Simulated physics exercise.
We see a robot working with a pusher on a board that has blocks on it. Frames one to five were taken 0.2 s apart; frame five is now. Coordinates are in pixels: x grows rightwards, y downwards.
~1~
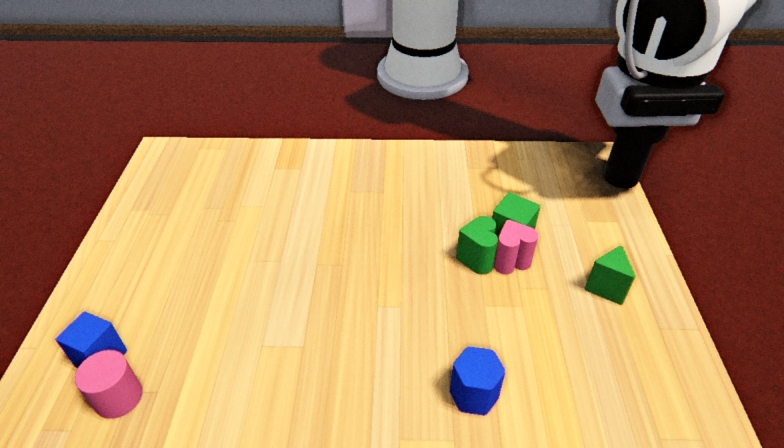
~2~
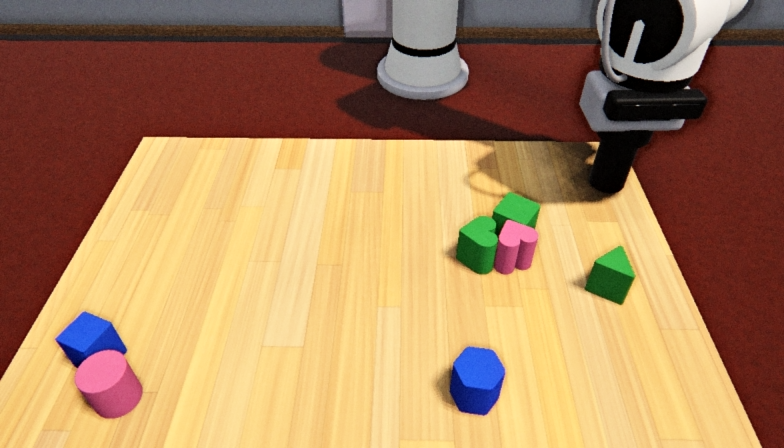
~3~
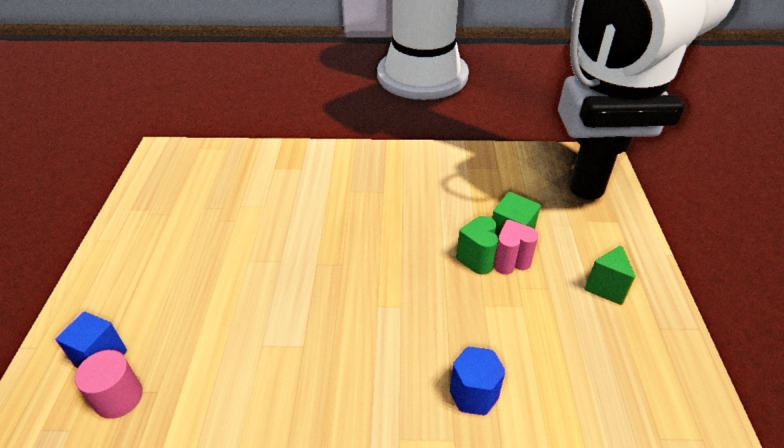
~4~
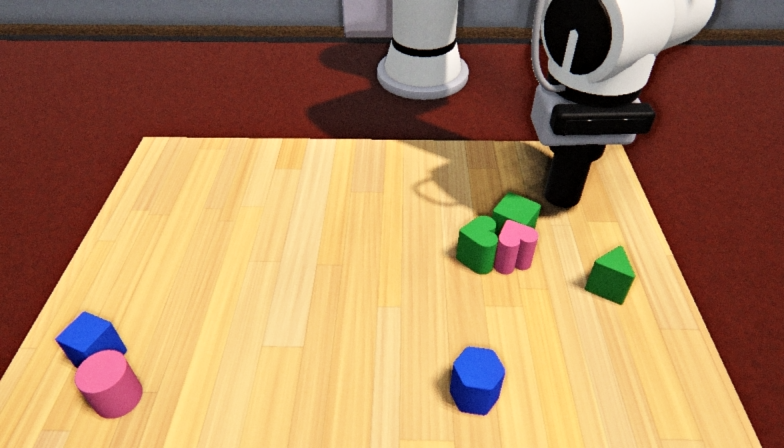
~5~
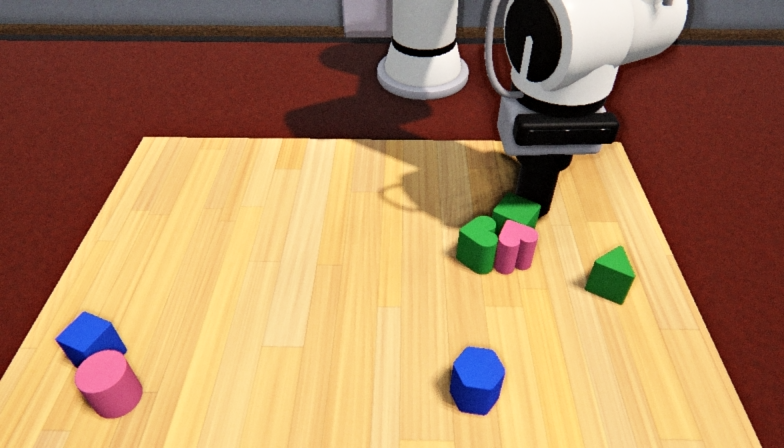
Robot arm moving its black pusher left along the far edge of a wooden board toward a cluster of green and pink blocks.
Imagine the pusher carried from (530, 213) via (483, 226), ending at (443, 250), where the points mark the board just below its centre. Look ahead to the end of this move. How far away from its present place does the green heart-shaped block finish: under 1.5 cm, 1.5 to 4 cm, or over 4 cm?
It goes a long way, over 4 cm.
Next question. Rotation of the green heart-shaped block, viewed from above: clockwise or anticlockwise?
It goes round the way clock hands do.
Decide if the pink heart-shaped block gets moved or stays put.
Once the pusher is done, the pink heart-shaped block is in a new spot.
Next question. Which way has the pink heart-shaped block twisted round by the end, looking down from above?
From above, it looks like the pink heart-shaped block goes counterclockwise.
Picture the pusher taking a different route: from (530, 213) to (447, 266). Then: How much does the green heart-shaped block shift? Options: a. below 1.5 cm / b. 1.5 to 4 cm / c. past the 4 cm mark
(c)
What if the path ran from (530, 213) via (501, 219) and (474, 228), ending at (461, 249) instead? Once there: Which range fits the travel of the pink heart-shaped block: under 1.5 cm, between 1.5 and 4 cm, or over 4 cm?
It shifts 1.5 to 4 cm.
The first path, step by step. One third of the way, pusher (499, 214); green heart-shaped block (473, 243); pink heart-shaped block (515, 242), turned 25° anticlockwise; green square (499, 217), turned 30° anticlockwise.
Two thirds of the way, pusher (469, 227); green heart-shaped block (463, 264), turned 15° clockwise; pink heart-shaped block (516, 250), turned 60° anticlockwise; green square (483, 233), turned 65° anticlockwise.
At the end, pusher (444, 244); green heart-shaped block (462, 267), turned 30° clockwise; pink heart-shaped block (518, 251), turned 65° anticlockwise; green square (481, 238), turned 75° anticlockwise.
